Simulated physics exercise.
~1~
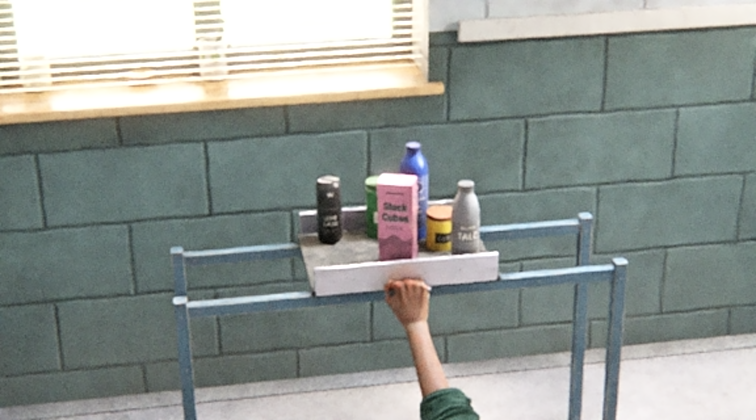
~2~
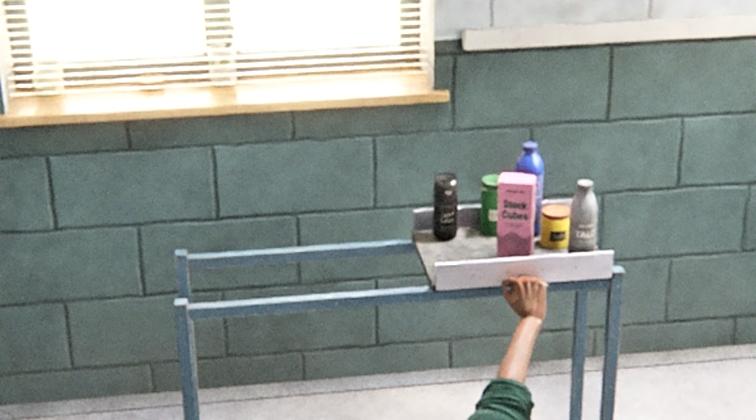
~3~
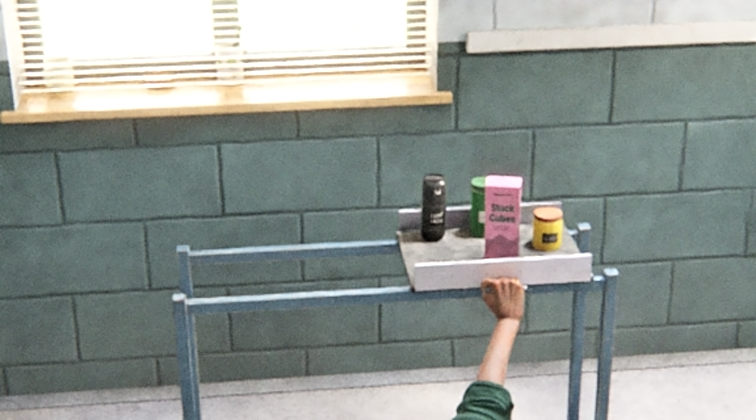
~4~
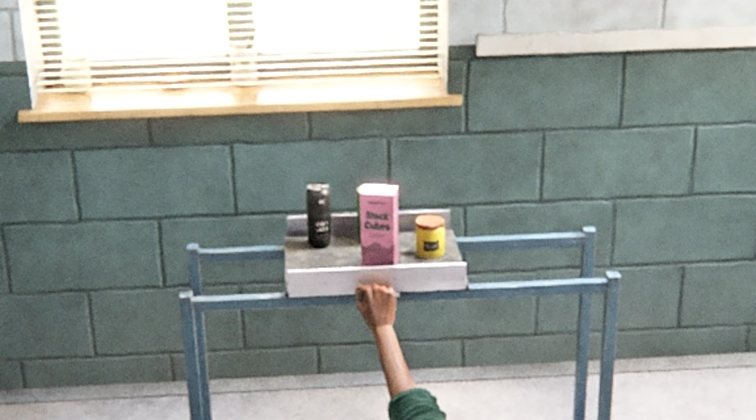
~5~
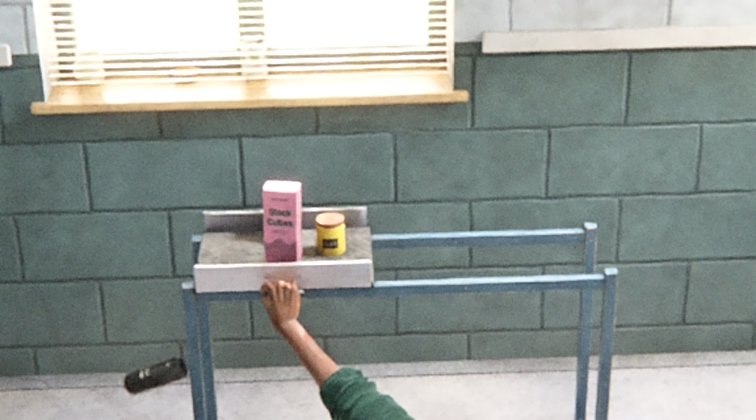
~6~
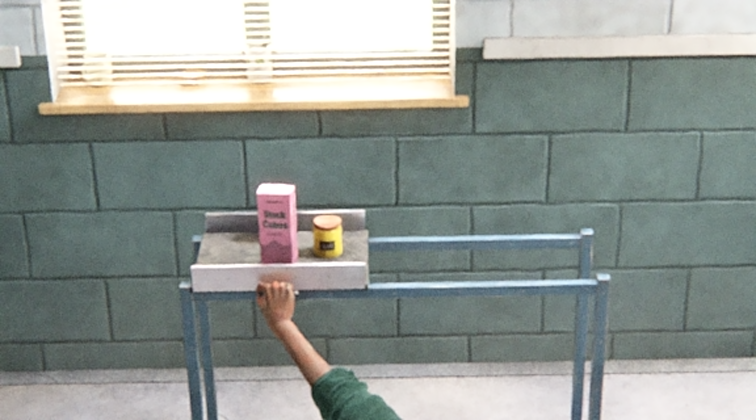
Against a dark green block wall below a bright window with blinds, a tray rides on two blue metal rails, seen from slightly above. On it stand a black can at the left, a green jar, a blue bottle and a tall pink carton in the middle, and a yellow jar and grey bottle at the right. A hand in a green sleeve moves the tray right, and then the blue and grey bottles are gone. The hand carries it left to the far end, where the black can drops off on its side. The pink carton and yellow jar remain visible, upright, on the still tray.
